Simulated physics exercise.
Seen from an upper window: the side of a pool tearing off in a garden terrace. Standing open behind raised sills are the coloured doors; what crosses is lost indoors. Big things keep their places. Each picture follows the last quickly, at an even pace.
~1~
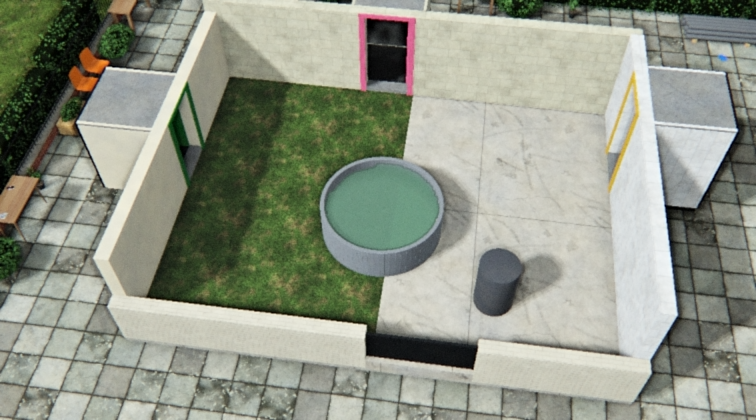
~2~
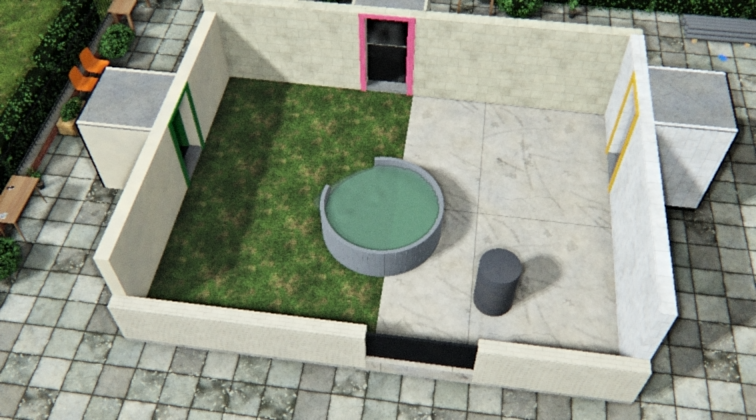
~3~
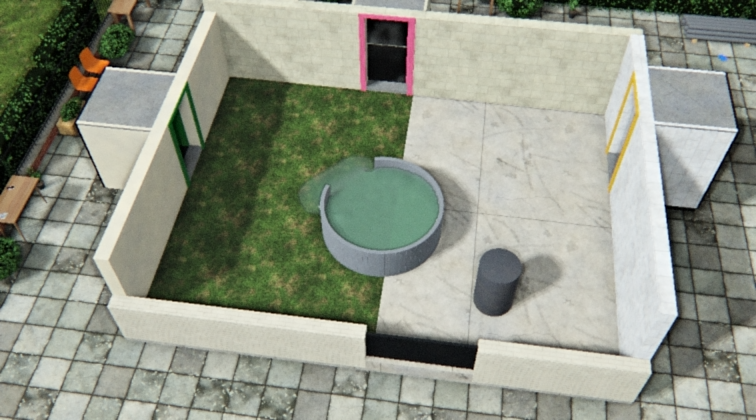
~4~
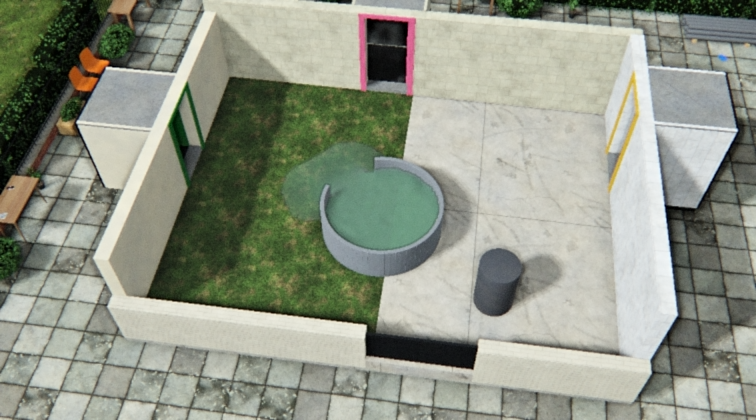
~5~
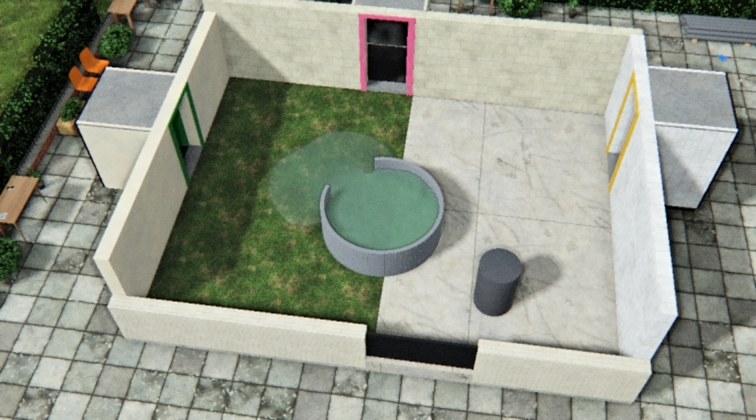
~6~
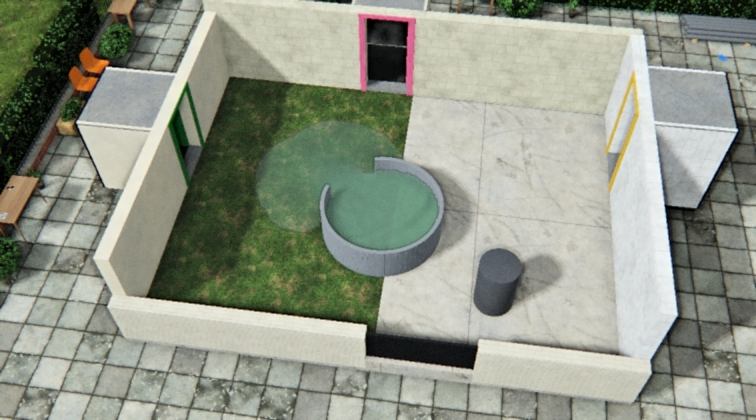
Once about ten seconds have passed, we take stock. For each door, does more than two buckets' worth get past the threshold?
I predict the yellow door will remain at two buckets or below, I predict the green door will remain at two buckets or below, I predict the pink door will remain at two buckets or below.
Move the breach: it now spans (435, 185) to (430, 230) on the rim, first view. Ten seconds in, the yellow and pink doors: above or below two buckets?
As it turns out, the yellow one rises above while the pink one remains below.
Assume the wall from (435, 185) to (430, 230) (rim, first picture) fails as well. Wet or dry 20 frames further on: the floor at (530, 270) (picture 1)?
At the point asked about: Soaked.
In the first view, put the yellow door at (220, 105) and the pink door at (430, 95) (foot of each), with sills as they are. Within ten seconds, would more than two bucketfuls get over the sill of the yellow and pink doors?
I'd put the yellow door as over and the pink door as under.
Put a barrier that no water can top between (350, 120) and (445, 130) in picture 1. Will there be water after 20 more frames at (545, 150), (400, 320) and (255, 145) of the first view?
Taking them in order, I'd say parched, parched and soaked.
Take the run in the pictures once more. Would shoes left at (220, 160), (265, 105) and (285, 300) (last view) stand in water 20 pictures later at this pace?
Point 1: Drenched; point 2: Drenched; point 3: Not wet.
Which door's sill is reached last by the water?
That would be the one in yellow.
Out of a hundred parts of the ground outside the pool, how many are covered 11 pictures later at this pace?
Roughly 30 percent, I reckon.
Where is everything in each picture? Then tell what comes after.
The first frame shows still water in the round tank at (382, 206).
In the second frame, the front is at (320, 207), out from the gap on the round tank's far side.
In the third frame, the front is at (303, 198), out from the gap on the round tank's far side.
In the fourth frame, the front is at (347, 144), out from the gap on the round tank's far side.
In the fifth frame, water pours out on the round tank's far side and has run to (331, 134).
In the sixth frame, the front is at (271, 152), out from the gap on the round tank's far side.
A moment on, water covers 20 % of the floor; the yellow door not reached, the green door not reached, the pink door not reached.
Next, water covers 30 % of the floor; the yellow door not reached, the green door wet at the sill, nothing in, the pink door wet at the sill, nothing in.
Then, water covers 35 % of the floor; the yellow door not reached, the green door under two buckets in, the pink door under two buckets in.
Later, water covers 60 % of the floor; the yellow door not reached, the green door under two buckets in, the pink door under two buckets in.
In the end, water covers 90 % of the floor; the yellow door wet at the sill, nothing in, the green door under two buckets in, the pink door under two buckets in.
